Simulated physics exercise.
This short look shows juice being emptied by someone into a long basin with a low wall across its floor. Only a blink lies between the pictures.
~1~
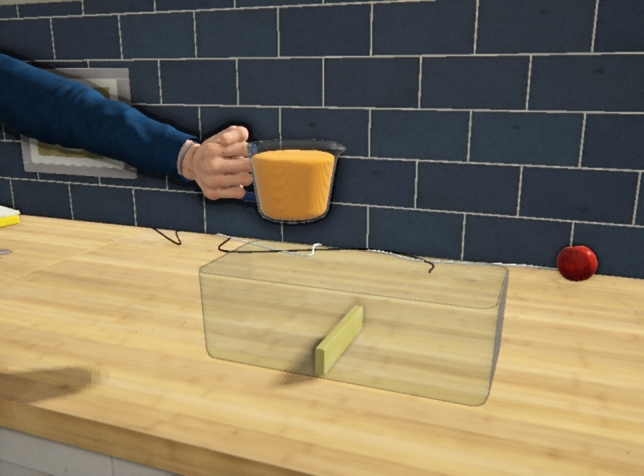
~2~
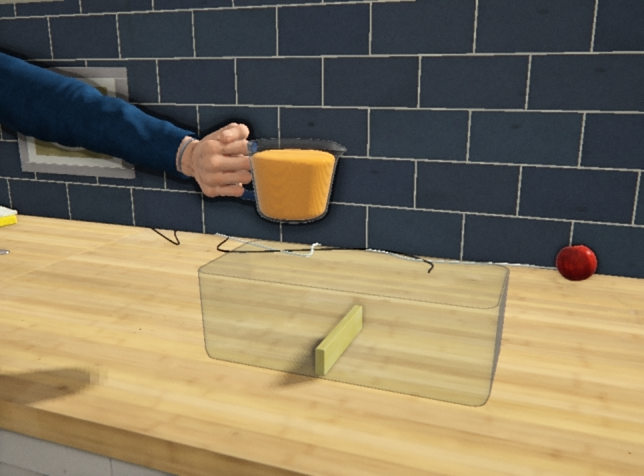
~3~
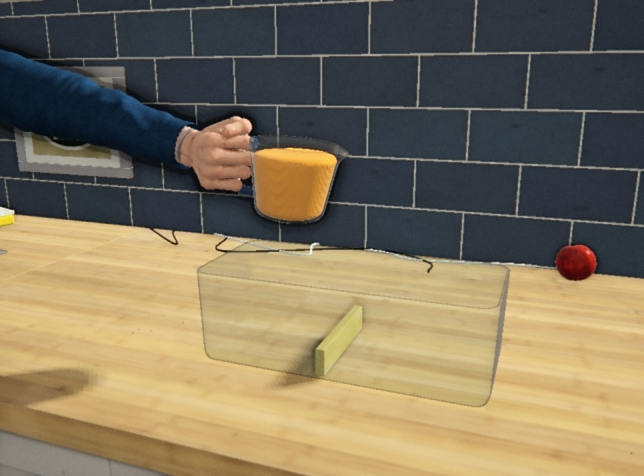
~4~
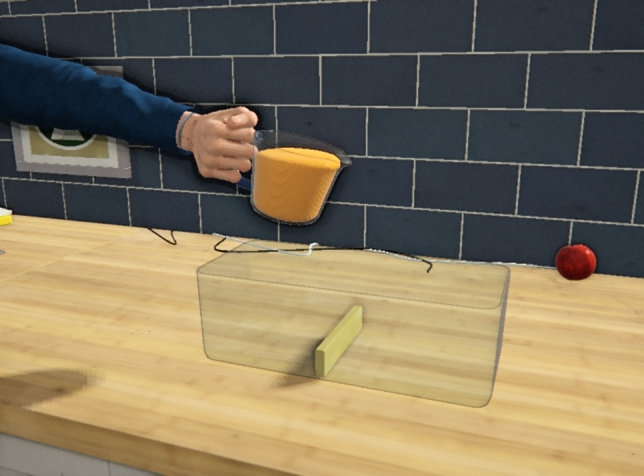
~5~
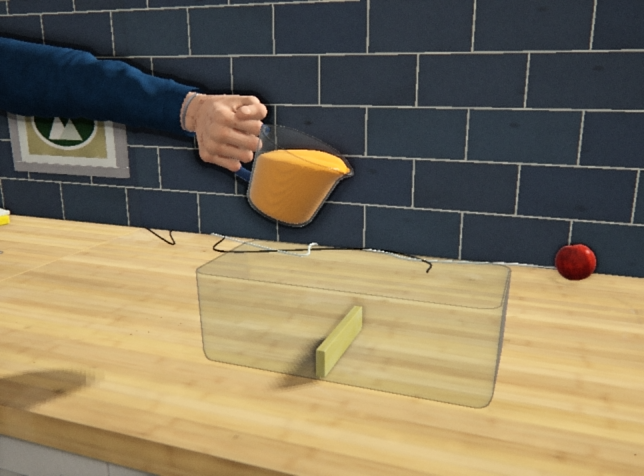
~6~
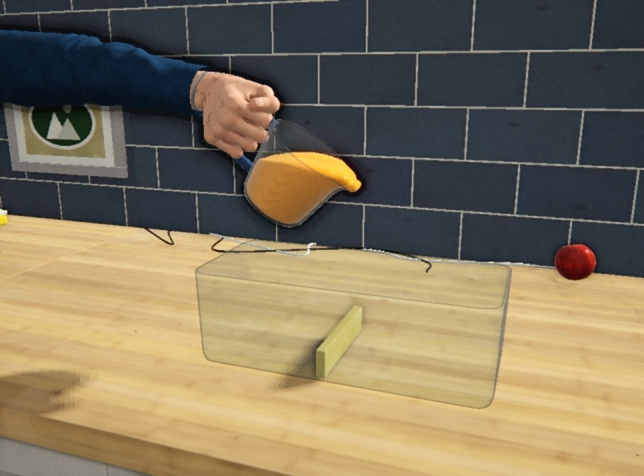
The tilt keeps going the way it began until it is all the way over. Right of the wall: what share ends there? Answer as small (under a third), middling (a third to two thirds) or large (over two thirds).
Large, over two thirds.
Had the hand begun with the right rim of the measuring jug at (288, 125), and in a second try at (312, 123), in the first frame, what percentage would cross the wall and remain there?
Try one: 25 %; try two: 55 %.
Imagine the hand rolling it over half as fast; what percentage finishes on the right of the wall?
I'd say roughly 95 in every hundred ends up there.
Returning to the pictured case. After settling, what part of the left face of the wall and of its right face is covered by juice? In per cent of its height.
I'd put the left at about 10 and the right at about 40.
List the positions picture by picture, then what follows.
In the first frame, tilt 0°; pouring edge (344, 148); surface from (258, 154) to (334, 158); the long basin's rim runs from (226, 256) to (503, 288); the wall's top is at (341, 327).
In the second frame, tilt 2°; pouring edge (345, 149); surface from (258, 153) to (334, 157).
In the third frame, tilt 7°; pouring edge (348, 154); surface from (259, 151) to (336, 159).
In the fourth frame, tilt 15°; pouring edge (351, 163); surface from (262, 151) to (341, 162).
In the fifth frame, tilt 25°; pouring edge (353, 174); surface from (262, 155) to (349, 166).
In the sixth frame, tilt 37°; pouring edge (353, 188); surface from (261, 162) to (347, 177); 3 per cent is over the edge.
A moment on, the measuring jug is tipped right over and 26 per cent is still to pour, 1 is left of the wall and 50 right of it.
Next, the measuring jug is tipped right over and 1 per cent is still to pour, 12 is left of the wall and 85 right of it.
Then the measuring jug is tipped right over and 0 per cent is still to pour, 14 is left of the wall and 85 right of it.
Later the measuring jug is tipped right over and 0 per cent is still to pour, 14 is left of the wall and 85 right of it.
In the end 14 per cent lies left of the wall, 85 right of it and 2 outside.
